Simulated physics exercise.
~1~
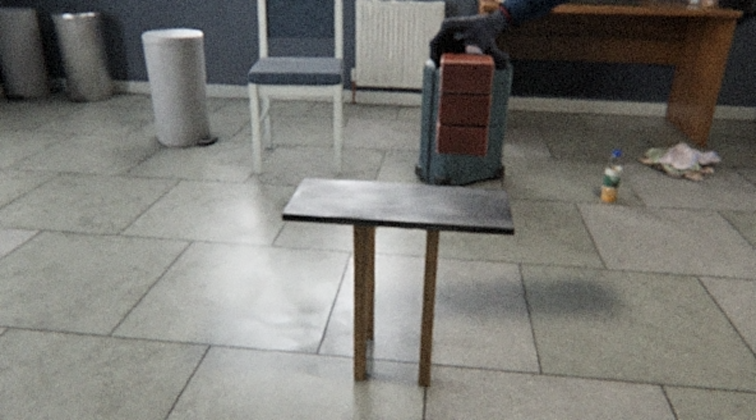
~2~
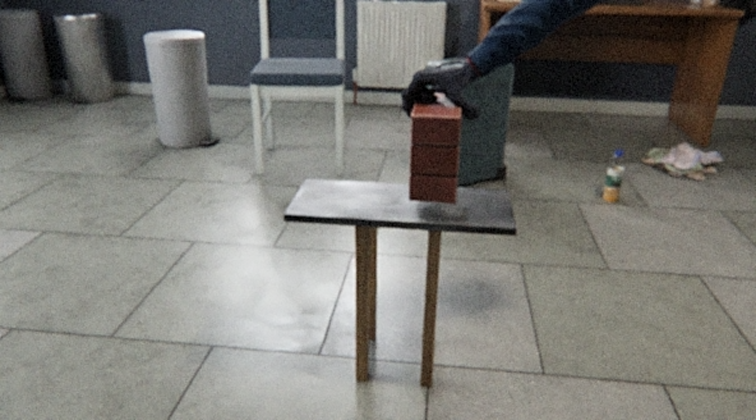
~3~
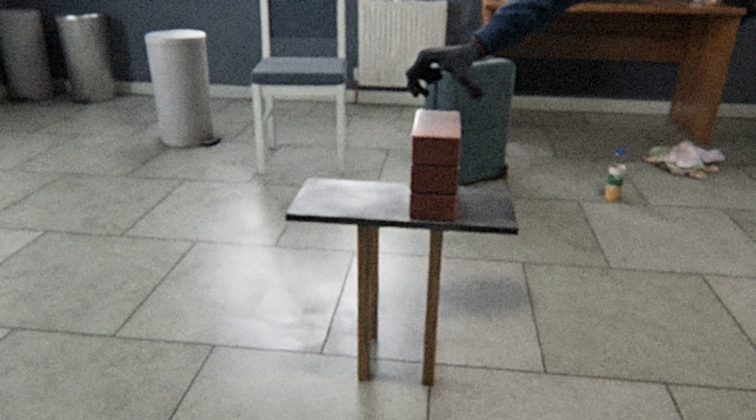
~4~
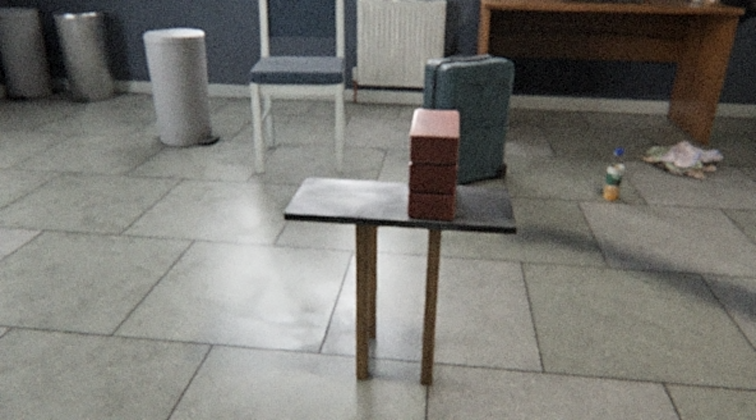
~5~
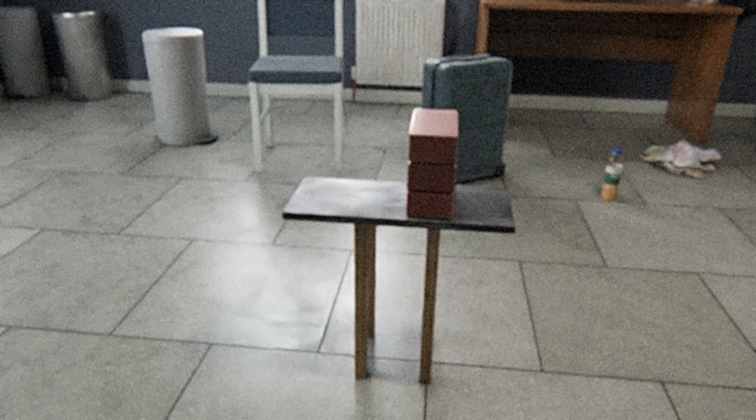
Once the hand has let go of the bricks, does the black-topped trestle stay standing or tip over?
The black-topped trestle stays standing, with the stack of red bricks resting on the right part of its top.
